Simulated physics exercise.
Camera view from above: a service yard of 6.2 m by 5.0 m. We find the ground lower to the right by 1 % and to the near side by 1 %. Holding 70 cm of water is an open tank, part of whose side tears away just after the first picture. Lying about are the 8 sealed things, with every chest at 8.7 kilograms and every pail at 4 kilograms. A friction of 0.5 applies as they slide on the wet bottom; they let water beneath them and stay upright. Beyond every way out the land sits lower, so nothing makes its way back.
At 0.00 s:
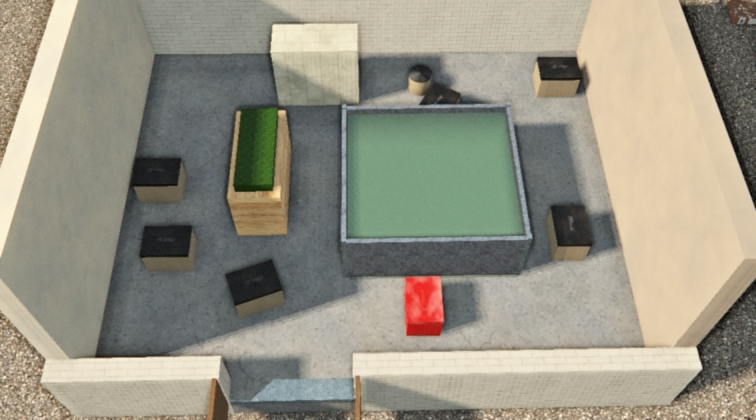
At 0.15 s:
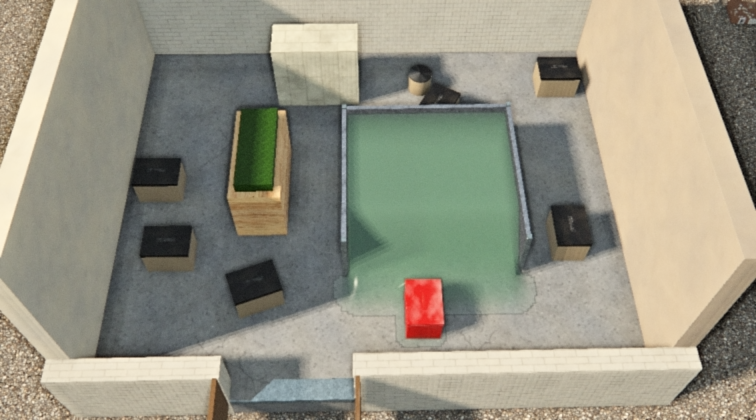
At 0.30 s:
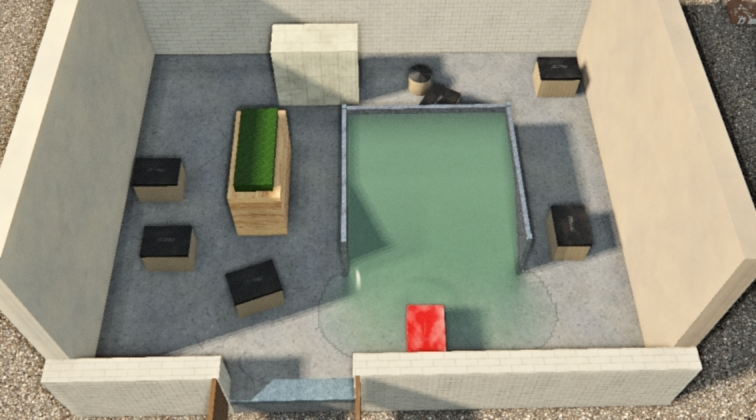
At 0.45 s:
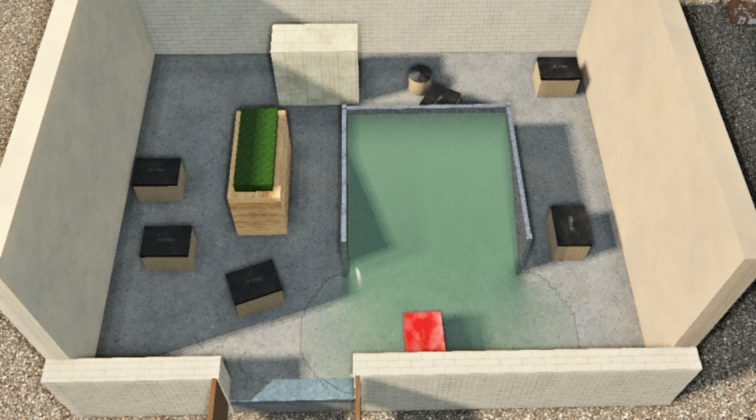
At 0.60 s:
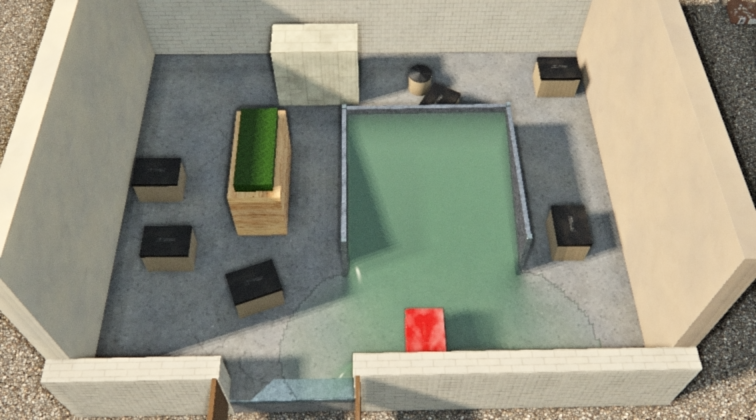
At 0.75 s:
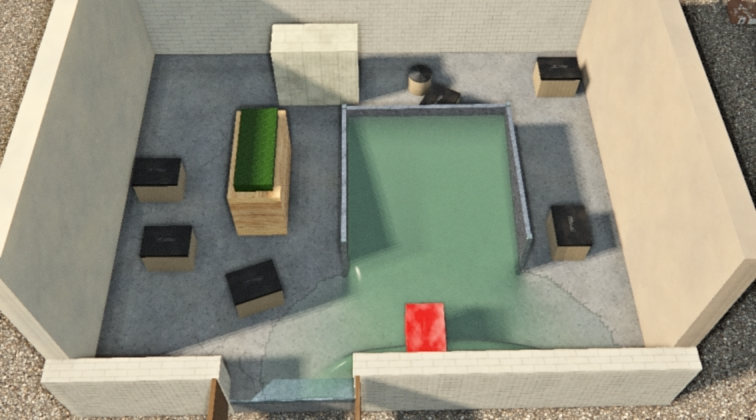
A large open tank of green water stands right of centre in a pale-walled yard, seen from above by a still camera. A red chest sits in front of it, with black-topped boxes on both sides and a green-topped wooden block at left. The tank's near side gives way, and water spreads over the grey ground, shifting the chest a short way toward the near wall and reaching the gap at lower left.
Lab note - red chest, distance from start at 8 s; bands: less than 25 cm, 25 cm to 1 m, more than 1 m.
It relocates a long way.
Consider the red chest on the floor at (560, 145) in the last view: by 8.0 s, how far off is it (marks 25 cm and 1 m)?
It gets carried off.
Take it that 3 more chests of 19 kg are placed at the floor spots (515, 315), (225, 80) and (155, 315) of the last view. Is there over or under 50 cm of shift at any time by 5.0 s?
Going through them in the order asked, they come out clear of the mark, shy of the mark and clear of the mark.
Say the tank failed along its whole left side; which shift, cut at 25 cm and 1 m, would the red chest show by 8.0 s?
From there, the red chest remains planted.
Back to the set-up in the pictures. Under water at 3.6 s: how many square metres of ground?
22 m2.
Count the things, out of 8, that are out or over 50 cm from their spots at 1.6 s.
By then the count is 1.
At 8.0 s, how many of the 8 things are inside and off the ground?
At that point I count 8.
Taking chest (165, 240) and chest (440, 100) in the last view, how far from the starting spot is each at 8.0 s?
Lab note - net shifts in order: 200 cm; 30 cm.
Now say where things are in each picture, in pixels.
In the first picture, the red chest at (424, 299) rests on the ground; 3.8 m2 under water; 0 of 8 have shifted.
In the second picture, the red chest at (424, 301), on the bottom, 3 cm from its start; 4.9 m2 under water; 0 of 8 have shifted.
In the third picture, the red chest at (426, 328) rests on the ground, 37 cm from its start; water covers 6.4 m2; 1 of 8 have shifted.
In the fourth picture, the red chest at (425, 336) floats, 47 cm from its start; 7.5 m2 under water; 1 of 8 have shifted.
In the fifth picture, the red chest at (426, 332), afloat, 48 cm from its start; water covers 8.0 m2; 1 of 8 have shifted.
In the sixth picture, the red chest at (426, 327), afloat, 47 cm from its start; water covers 8.4 m2; 1 of 8 have shifted.
After 1.6 s the red chest is near (386, 320), 0.6 m from its start, afloat; 0 of 8 are out; 1 afloat.
After 3.6 s the red chest is near (245, 375), 2.1 m from its start, afloat; 0 of 8 are out; 3 afloat.
After 5.6 s the red chest is near (245, 378), 2.1 m from its start, afloat; 0 of 8 are out; 7 afloat.
After 8.0 s the red chest is near (245, 377), 2.1 m from its start, afloat; 0 of 8 are out; 8 afloat.
